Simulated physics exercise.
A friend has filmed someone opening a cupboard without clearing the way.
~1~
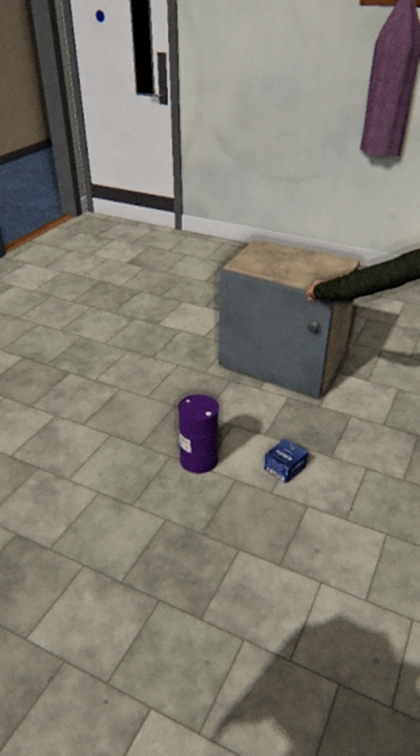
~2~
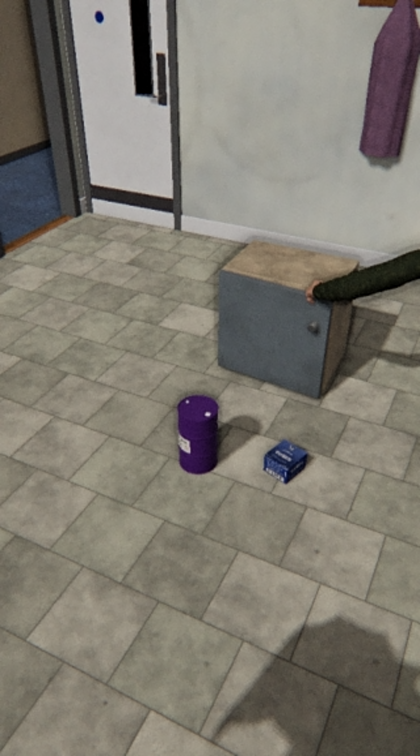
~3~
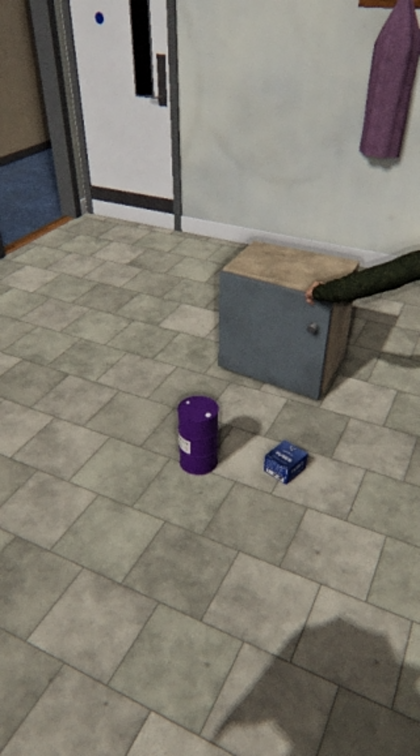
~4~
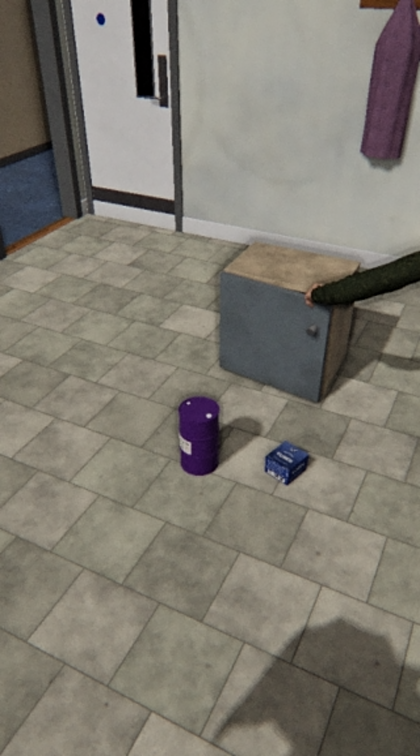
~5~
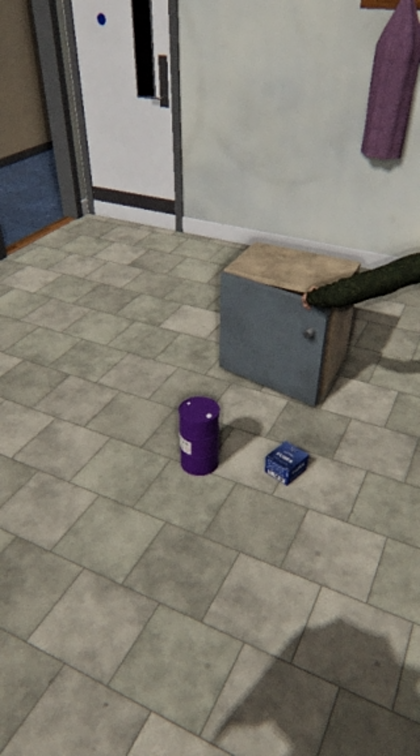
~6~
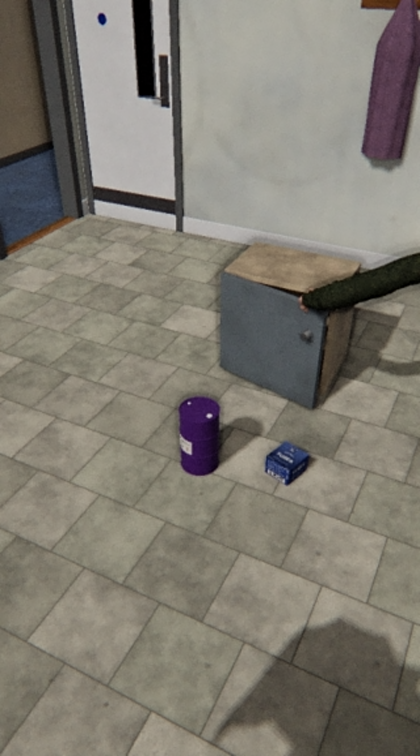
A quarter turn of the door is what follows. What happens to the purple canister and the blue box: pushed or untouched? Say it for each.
Outcome: The purple canister stays untouched and the blue box stays untouched.
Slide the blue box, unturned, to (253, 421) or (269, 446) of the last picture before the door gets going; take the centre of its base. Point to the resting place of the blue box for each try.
About (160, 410) and (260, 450).
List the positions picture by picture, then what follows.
The first frame shows door 4° open; purple canister (199, 434); blue box (286, 461); door (269, 337).
The second frame shows door 4° open; blue box (285, 462); door (269, 337).
The third frame shows door 5° open; purple canister (198, 436); door (269, 338).
The fourth frame shows door 6° open; blue box (286, 463); door (269, 340).
The fifth frame shows door 10° open; purple canister (199, 437); door (267, 341).
The sixth frame shows door 13° open; purple canister (200, 437); blue box (287, 463); door (266, 343).
Then, 0.94 s past the last view, door 46° open; purple canister at rest near (200, 437); blue box at rest near (287, 463).
Then, 2.08 s past the last view, door 86° open; purple canister at rest near (200, 437); blue box at rest near (287, 463).
Then, 3.04 s past the last view, door 90° open; purple canister at rest near (200, 437); blue box at rest near (287, 463).
Finally, the purple canister remains where it is, near (200, 437); the blue box remains where it is, near (287, 463).
